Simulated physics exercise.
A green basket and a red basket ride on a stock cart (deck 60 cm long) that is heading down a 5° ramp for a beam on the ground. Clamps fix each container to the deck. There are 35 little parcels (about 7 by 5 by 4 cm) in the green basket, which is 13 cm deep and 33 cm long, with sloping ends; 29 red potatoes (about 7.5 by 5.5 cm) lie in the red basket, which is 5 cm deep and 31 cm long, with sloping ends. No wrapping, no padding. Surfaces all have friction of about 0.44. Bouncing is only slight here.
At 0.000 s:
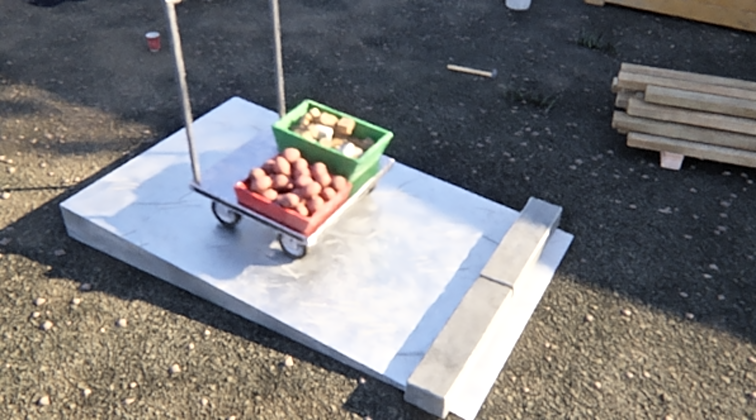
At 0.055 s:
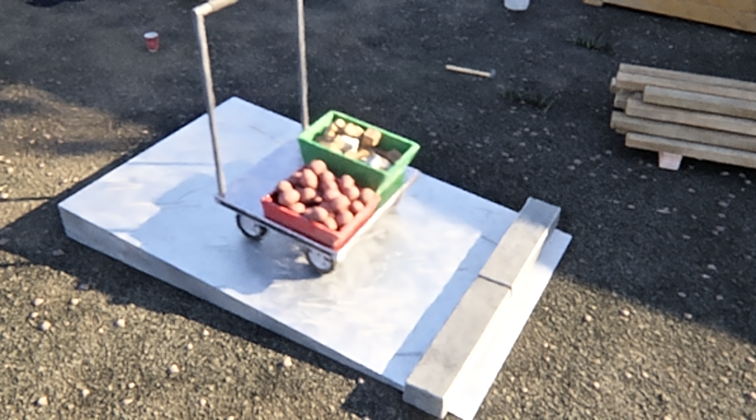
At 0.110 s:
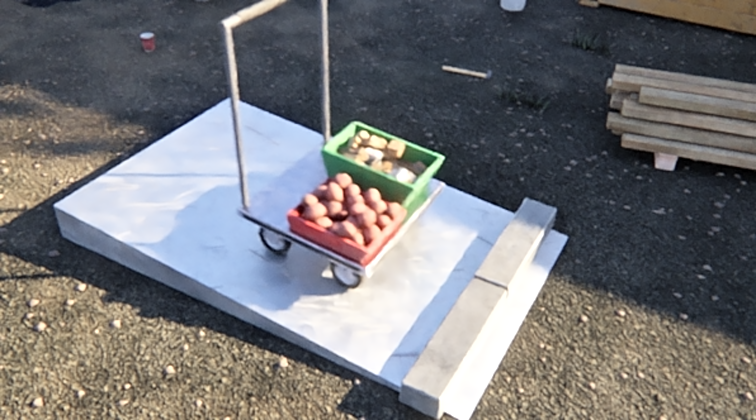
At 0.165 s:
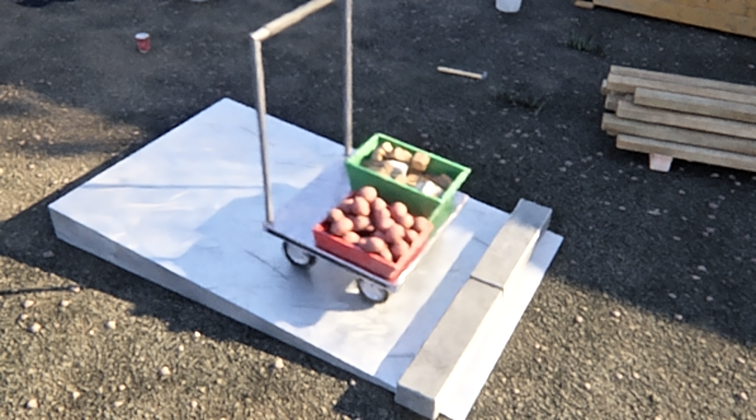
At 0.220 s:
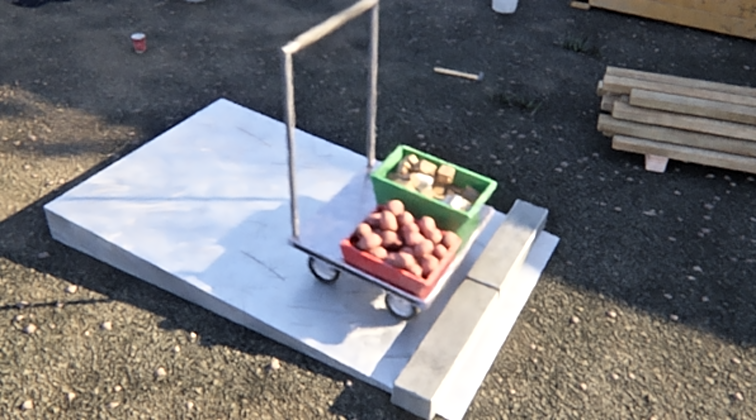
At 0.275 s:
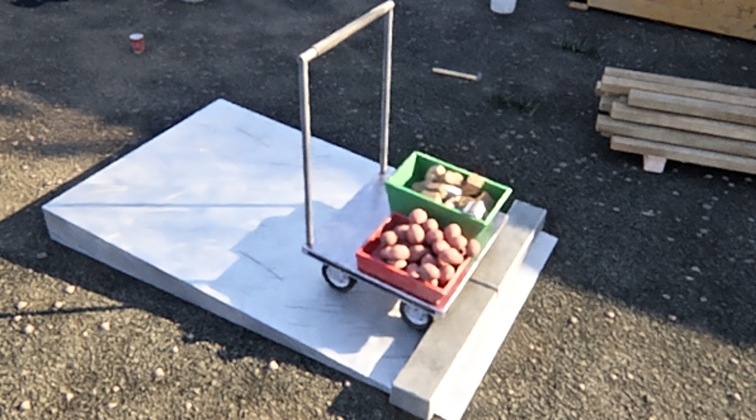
The video shows a flat cart with a tall metal handle, carrying a red basket of reddish potatoes and a green basket of small parcels, rolling rightward across a pale, slightly sloped slab until it rests against a gray beam.
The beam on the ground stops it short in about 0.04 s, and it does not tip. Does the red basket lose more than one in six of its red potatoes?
Yes.
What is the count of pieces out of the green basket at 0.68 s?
Estimate for the green basket by then: Some 3 out.
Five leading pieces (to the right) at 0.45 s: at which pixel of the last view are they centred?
Around (518, 276) in pixels.
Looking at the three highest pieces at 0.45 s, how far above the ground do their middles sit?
Around 46 cm high.
After 0.33 s, green basket 35 in, 0 out and red basket 25 in, 4 out.
After 0.45 s, green basket 34 in, 1 out and red basket 20 in, 9 out.
After 0.68 s, green basket 32 in, 3 out and red basket 18 in, 11 out.
Final count (at 1.18 s), green basket 32 in, 3 out and red basket 18 in, 11 out. Asked share, 11 of 29, 38 per cent.
